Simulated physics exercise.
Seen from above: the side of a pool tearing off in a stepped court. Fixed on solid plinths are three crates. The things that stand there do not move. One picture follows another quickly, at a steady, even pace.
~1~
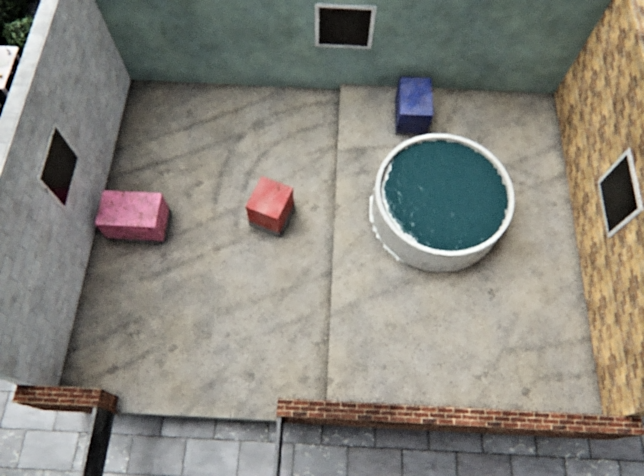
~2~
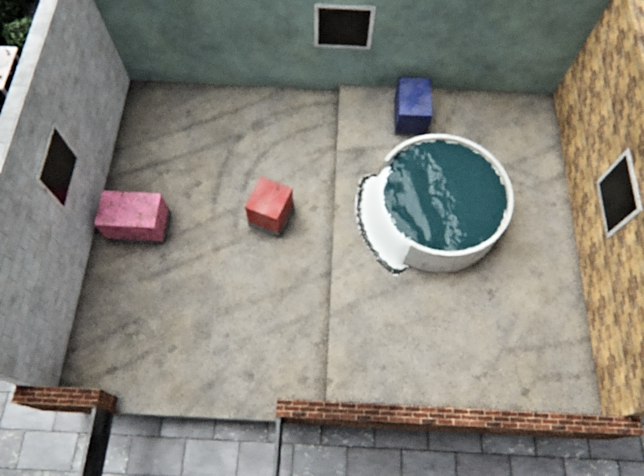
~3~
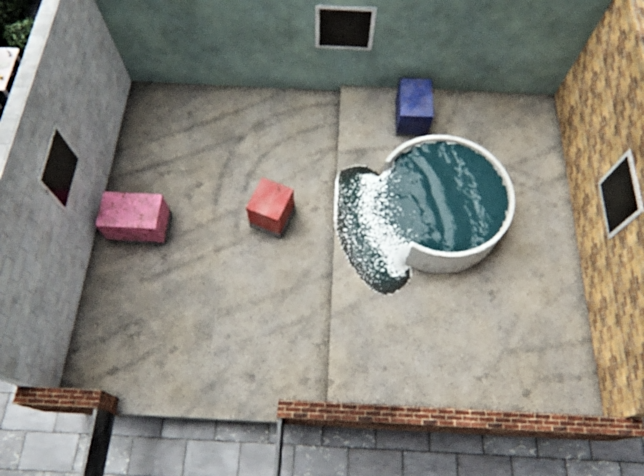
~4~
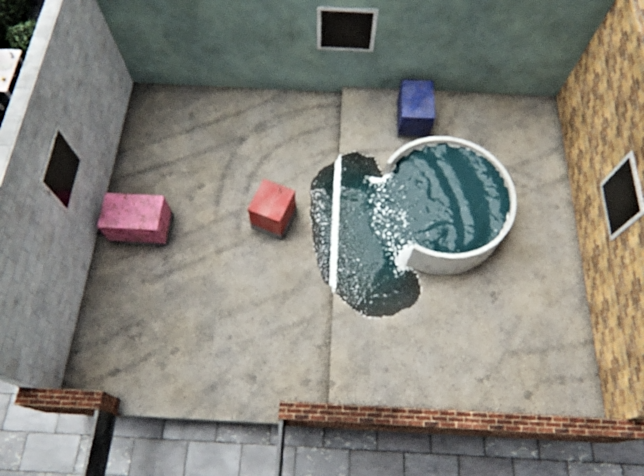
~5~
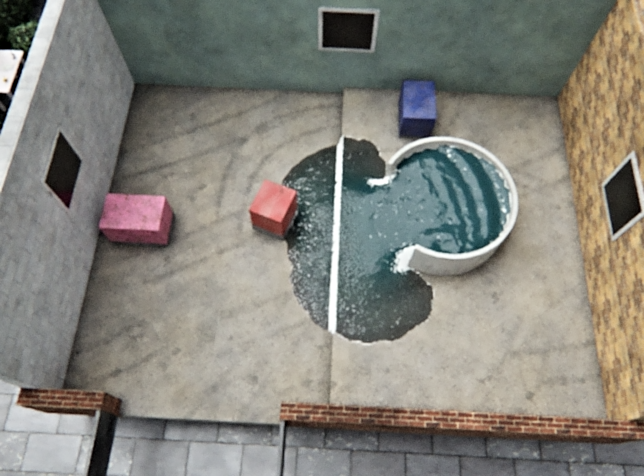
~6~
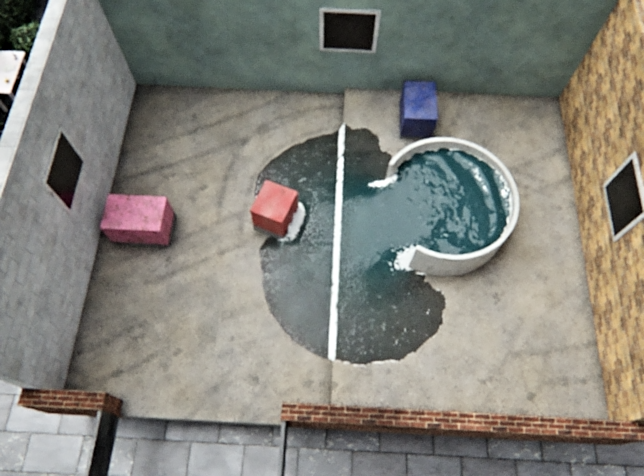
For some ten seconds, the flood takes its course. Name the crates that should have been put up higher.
Afterwards, the blue crate ends up dry; the pink crate ends up wet; the red crate ends up wet.
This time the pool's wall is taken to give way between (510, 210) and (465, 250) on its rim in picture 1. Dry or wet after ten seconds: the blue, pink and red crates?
Here goes: Blue crate - hit; pink crate - hit; red crate - left alone.
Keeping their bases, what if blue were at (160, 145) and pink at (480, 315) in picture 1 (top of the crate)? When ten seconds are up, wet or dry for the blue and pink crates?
Taking them in turn, blue is overtopped and pink is missed.
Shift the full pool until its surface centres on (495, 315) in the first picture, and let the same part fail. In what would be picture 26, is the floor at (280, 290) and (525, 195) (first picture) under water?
The first is wetted, and then the second is not reached.
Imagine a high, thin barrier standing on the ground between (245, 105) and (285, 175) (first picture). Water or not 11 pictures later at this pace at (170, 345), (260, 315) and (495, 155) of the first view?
As listed: Covered, flooded, not flooded.
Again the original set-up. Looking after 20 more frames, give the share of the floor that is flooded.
Some 55 in a hundred.
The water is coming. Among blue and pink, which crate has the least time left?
Answer: The pink one.
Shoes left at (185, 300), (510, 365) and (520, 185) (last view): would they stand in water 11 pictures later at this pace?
Status by point, in sequence: Waterlogged; unwetted; unwetted.
A moment on, water covers 35 % of the floor; the blue crate not reached, the pink crate not reached, the red crate water round its plinth.
Next, water covers 55 % of the floor; the blue crate not reached, the pink crate water round its plinth, the red crate water round its plinth.
Then, water covers 55 % of the floor; the blue crate not reached, the pink crate water round its plinth, the red crate water round its plinth.
Later, water covers 60 % of the floor; the blue crate not reached, the pink crate water round its plinth, the red crate water round its plinth.
In the end, water covers 55 % of the floor; the blue crate stayed above the water, the pink crate was topped, the red crate was topped.
